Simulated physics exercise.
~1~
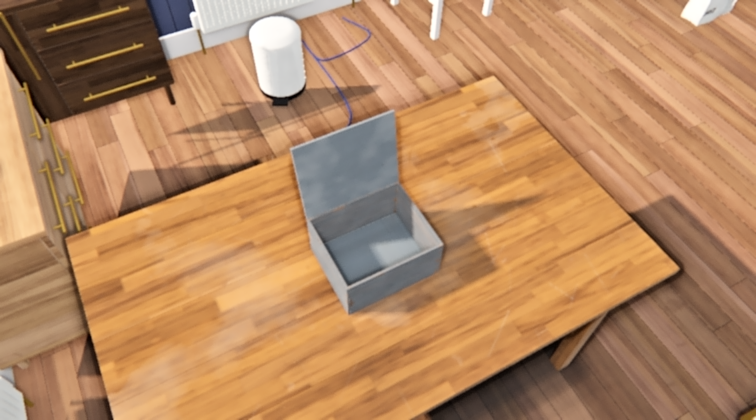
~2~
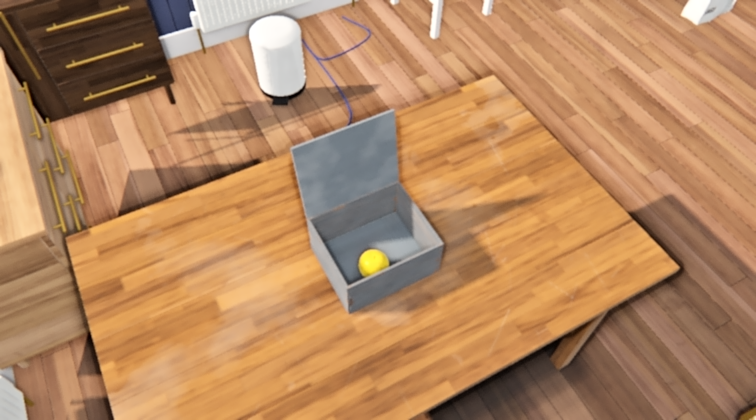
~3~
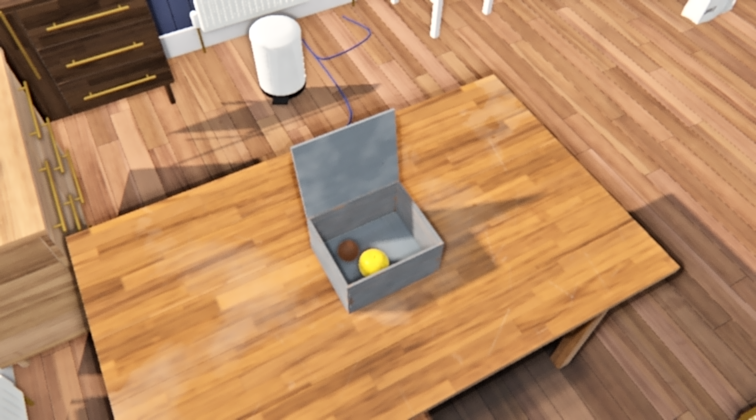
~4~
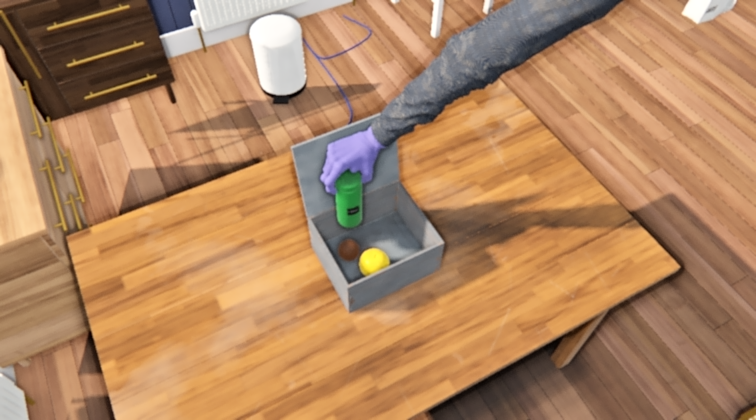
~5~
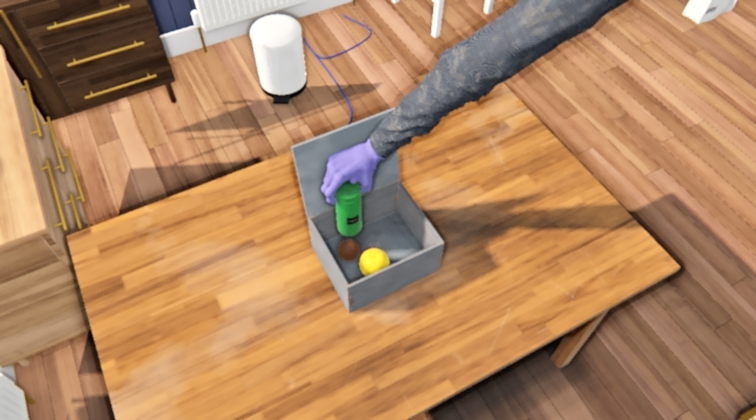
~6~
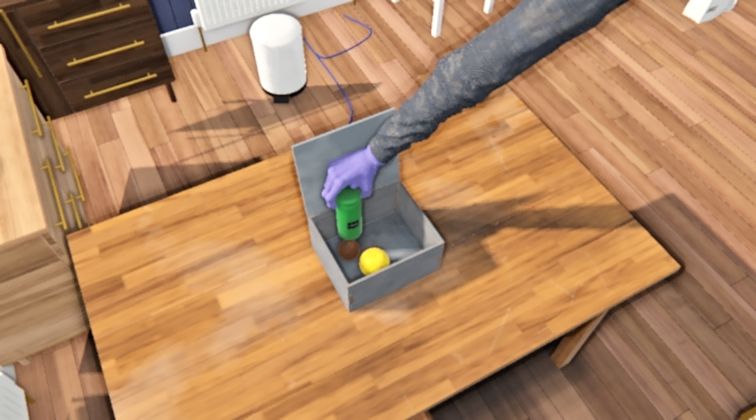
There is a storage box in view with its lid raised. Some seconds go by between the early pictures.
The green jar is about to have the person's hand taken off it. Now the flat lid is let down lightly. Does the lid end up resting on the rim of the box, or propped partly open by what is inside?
It rests on the rim.
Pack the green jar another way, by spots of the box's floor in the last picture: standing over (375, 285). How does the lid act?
Put it in like that and the lid can't get down.
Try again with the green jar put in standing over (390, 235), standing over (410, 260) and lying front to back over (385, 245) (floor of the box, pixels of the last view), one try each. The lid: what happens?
Try one: Not closed. Try two: Not closed. Try three: Closed.
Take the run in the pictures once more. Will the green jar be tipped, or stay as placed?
Once everything settles, the green jar ends up at a slant.
Then, 0.40 s on from there, green jar turned 63° from how it was put near (366, 231); brown lemon shifted about its own width.
Then, 1.00 s on from there, lid starting down; green jar on its side near (382, 246); brown lemon shifted well along; yellow apple shifted a little.
Then, 1.60 s on from there, lid 60° above the rim; green jar on its side near (382, 245); brown lemon shifted well along; yellow apple shifted a little.
Then, 2.20 s on from there, lid 16° above the rim; green jar on its side near (382, 245); brown lemon shifted well along; yellow apple shifted a little.
In the end, lid shut; toppled in the box, green jar; moved from the start, brown lemon; yellow apple unmoved. At the end, from the last picture's camera, green jar near (381, 245).
